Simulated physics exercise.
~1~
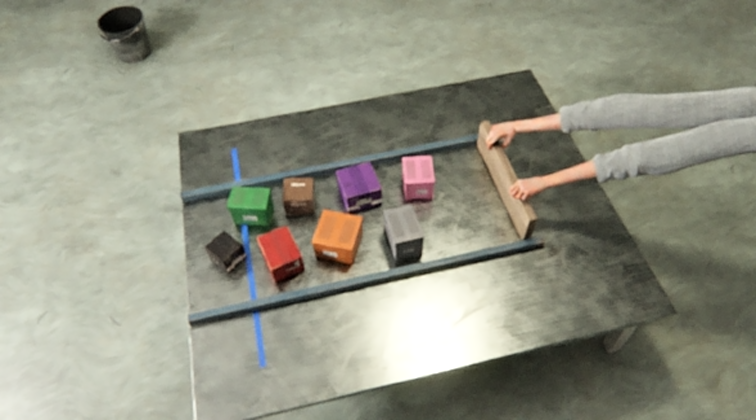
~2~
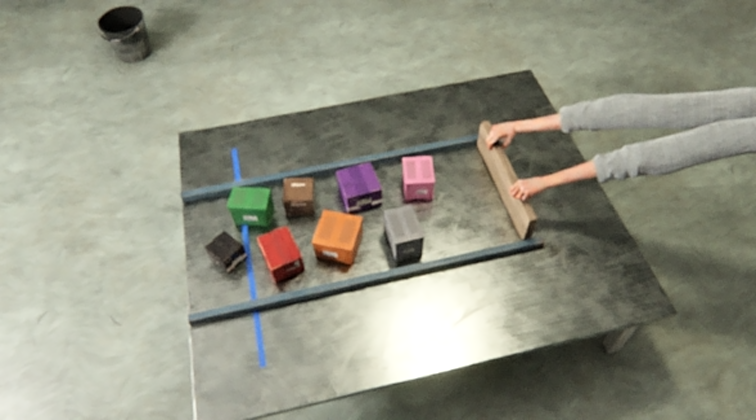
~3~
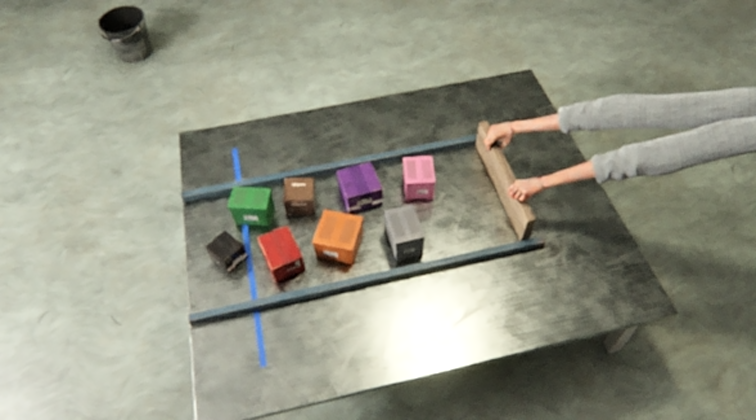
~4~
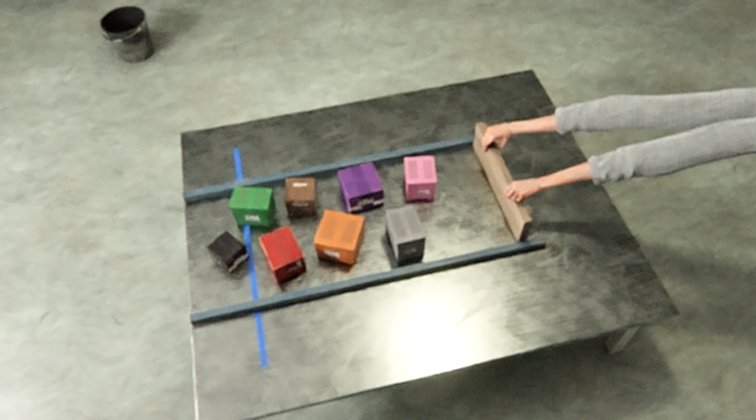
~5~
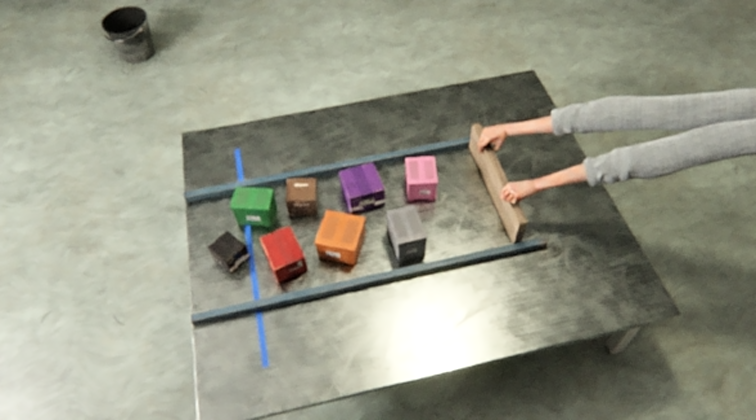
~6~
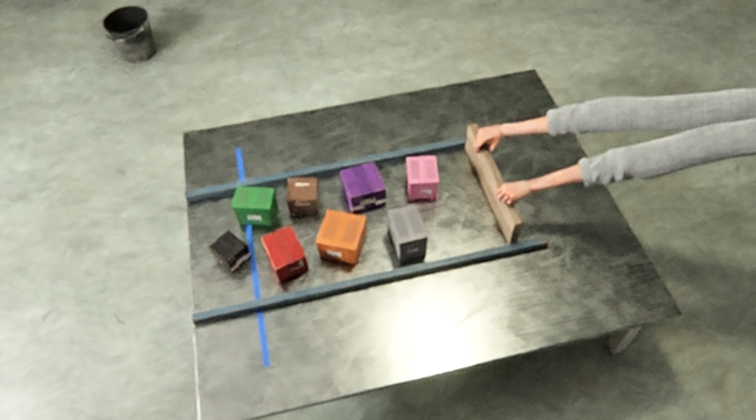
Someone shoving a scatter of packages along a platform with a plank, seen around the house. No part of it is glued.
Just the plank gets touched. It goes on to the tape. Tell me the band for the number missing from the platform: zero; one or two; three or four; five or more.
That band is three or four.
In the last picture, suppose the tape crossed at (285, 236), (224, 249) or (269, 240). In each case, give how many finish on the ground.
Respectively, 2, 6 and 4.
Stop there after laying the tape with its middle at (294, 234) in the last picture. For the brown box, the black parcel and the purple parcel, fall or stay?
The brown box stays put. The black parcel ends up down. The purple parcel stays put.
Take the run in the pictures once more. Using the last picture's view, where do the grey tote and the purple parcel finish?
I'd put one at around (237, 269) and the other at around (197, 219).
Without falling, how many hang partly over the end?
The count is 2.
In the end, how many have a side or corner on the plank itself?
So the total is 2.
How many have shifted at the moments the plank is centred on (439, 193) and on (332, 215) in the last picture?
I make it 1 at the first spot and 8 at the other.
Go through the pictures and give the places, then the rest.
The first picture shows black parcel (226, 252); green tote (252, 207); red parcel (281, 254); plank (505, 179); tape (247, 244).
The second picture shows green tote (252, 207); orange tote (339, 238).
The third picture shows red parcel (282, 254); brown box (300, 196).
The fourth picture shows black parcel (228, 252); purple parcel (361, 188).
The fifth picture shows green tote (255, 207); pink tote (421, 179).
The sixth picture shows black parcel (230, 252); green tote (256, 207); red parcel (285, 253); plank (491, 183); tape (251, 243).
Soon after, none off yet; black parcel at rest near (230, 252); green tote at rest near (256, 207); red parcel at rest near (285, 253).
After that, none off yet; black parcel displaced a little near (217, 253); green tote displaced about its own width near (214, 218); red parcel displaced about its own width near (254, 262).
In the end, the number that fall off is three or four; gone, brown box, red parcel, green tote and black parcel.
